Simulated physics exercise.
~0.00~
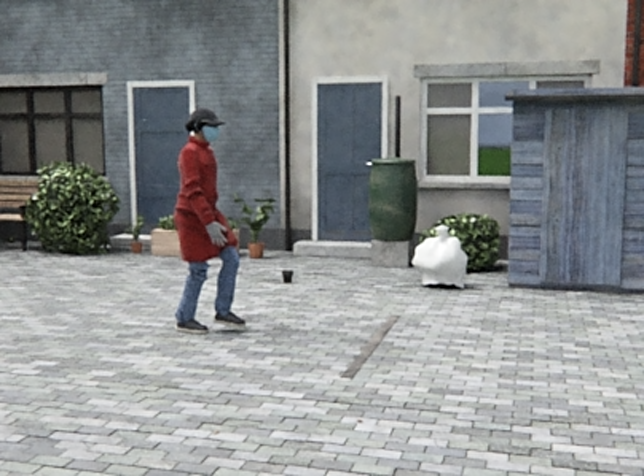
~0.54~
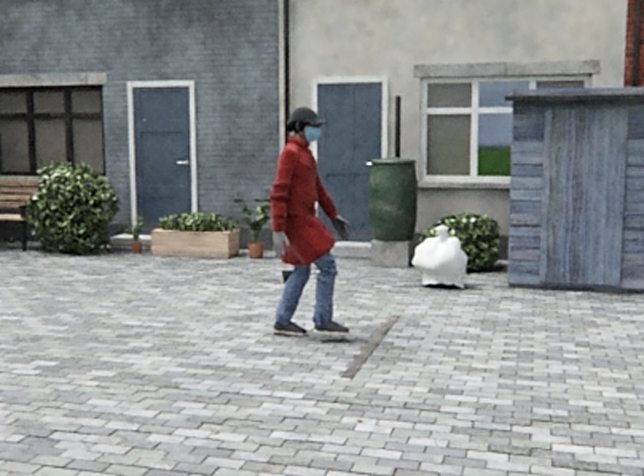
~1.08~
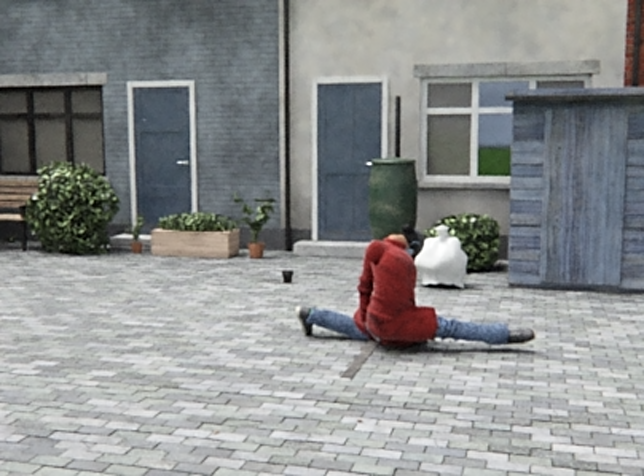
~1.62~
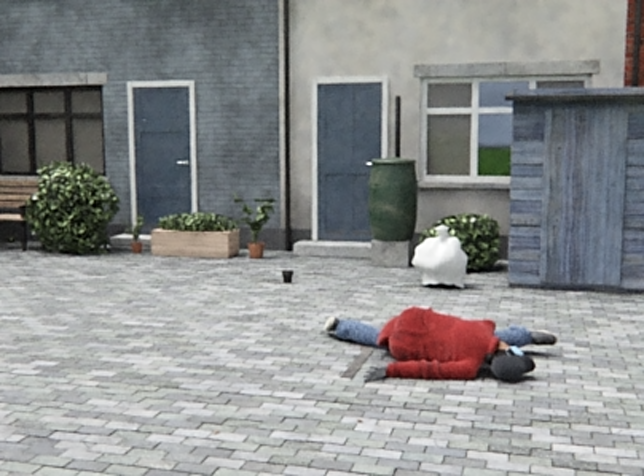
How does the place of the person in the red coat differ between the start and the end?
At the start the person is upright on the left side of the paved yard, before the dark strip. At the end the person lies on the paving farther right and lower in view, with head and chest past the strip.
